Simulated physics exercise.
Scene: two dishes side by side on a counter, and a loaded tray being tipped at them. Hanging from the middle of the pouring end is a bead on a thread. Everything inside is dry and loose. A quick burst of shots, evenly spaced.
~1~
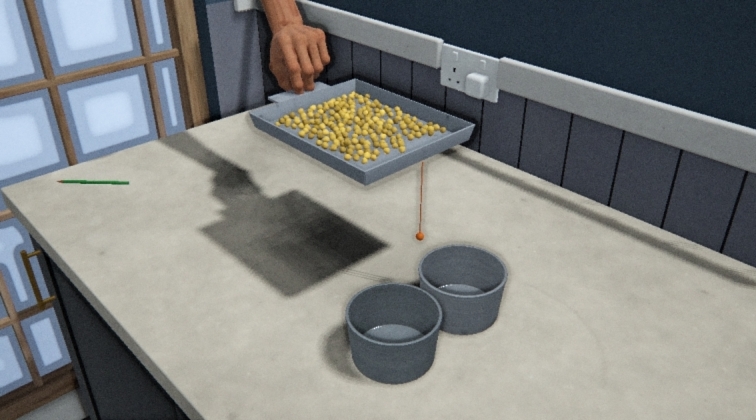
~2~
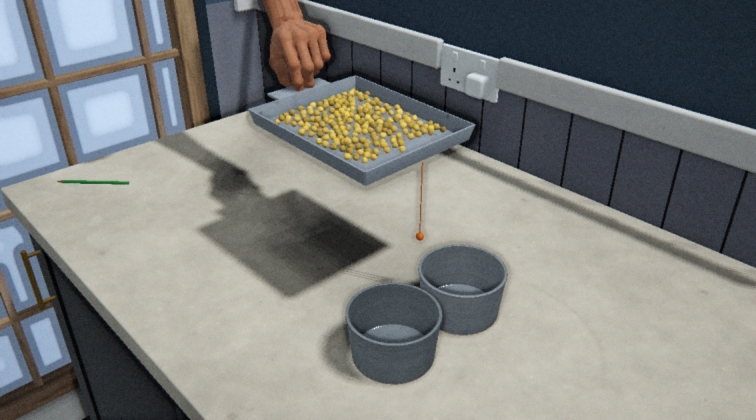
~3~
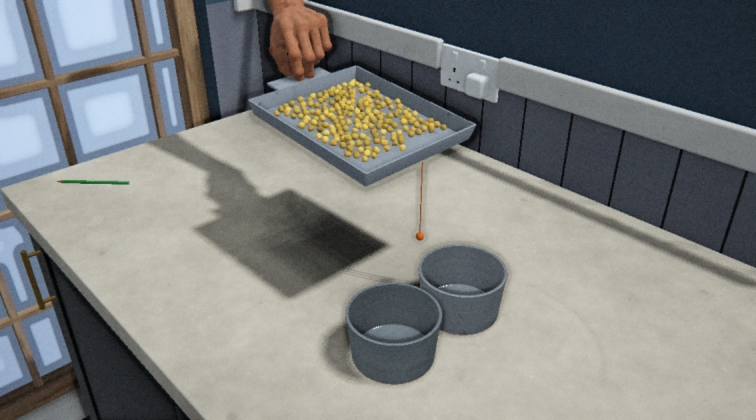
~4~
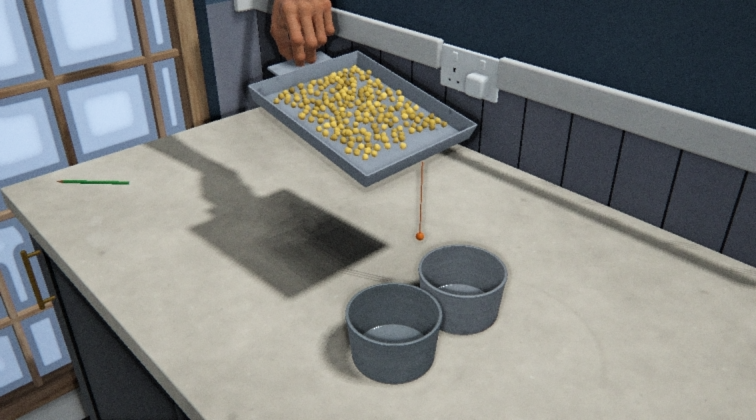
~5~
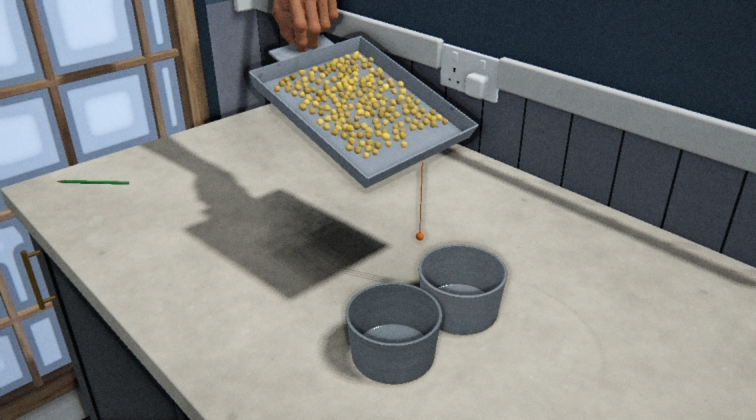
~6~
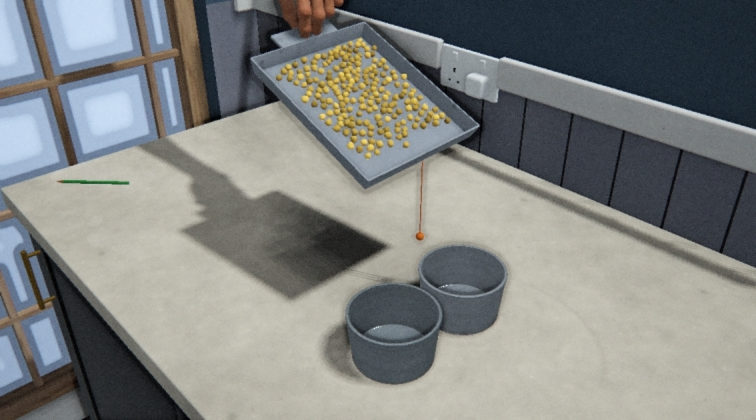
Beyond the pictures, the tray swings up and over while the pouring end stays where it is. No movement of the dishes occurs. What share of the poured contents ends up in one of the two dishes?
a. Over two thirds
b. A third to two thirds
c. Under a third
The answer is a.
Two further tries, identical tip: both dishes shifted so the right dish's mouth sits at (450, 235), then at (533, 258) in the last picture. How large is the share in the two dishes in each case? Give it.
The first try gives 40 per cent, the second 20 per cent.
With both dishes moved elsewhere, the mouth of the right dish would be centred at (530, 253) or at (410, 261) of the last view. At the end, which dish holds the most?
Result 1: The left-hand one; result 2: The right-hand one.
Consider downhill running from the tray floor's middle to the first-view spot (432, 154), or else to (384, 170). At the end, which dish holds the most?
One after the other: The rightmost dish, the leftmost dish.
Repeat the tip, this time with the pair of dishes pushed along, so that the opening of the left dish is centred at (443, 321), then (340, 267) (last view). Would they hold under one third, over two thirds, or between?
The two tries give, in order: Under a third; less than a third.
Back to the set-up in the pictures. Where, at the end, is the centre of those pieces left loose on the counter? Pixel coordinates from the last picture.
Around (402, 309).
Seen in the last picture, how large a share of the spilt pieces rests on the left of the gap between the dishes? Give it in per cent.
70 per cent, roughly.
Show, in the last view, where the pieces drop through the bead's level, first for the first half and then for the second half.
The first part passes (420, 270); everything after passes (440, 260).
Soon after the last picture, tray tipped steeply; nearly all on the tray; a stray few in the left dish; a small part in the air.
A little later, tray tipped past a quarter turn; about two thirds on the tray; a small part in the left dish; a small part in the right dish; a small part outside both; a small part in the air.
Later still, tray tipped past a quarter turn; about a quarter in the left dish; about half in the right dish; about a quarter outside both.
At rest, tray tipped past a quarter turn; about a quarter in the left dish; about half in the right dish; about a quarter outside both.
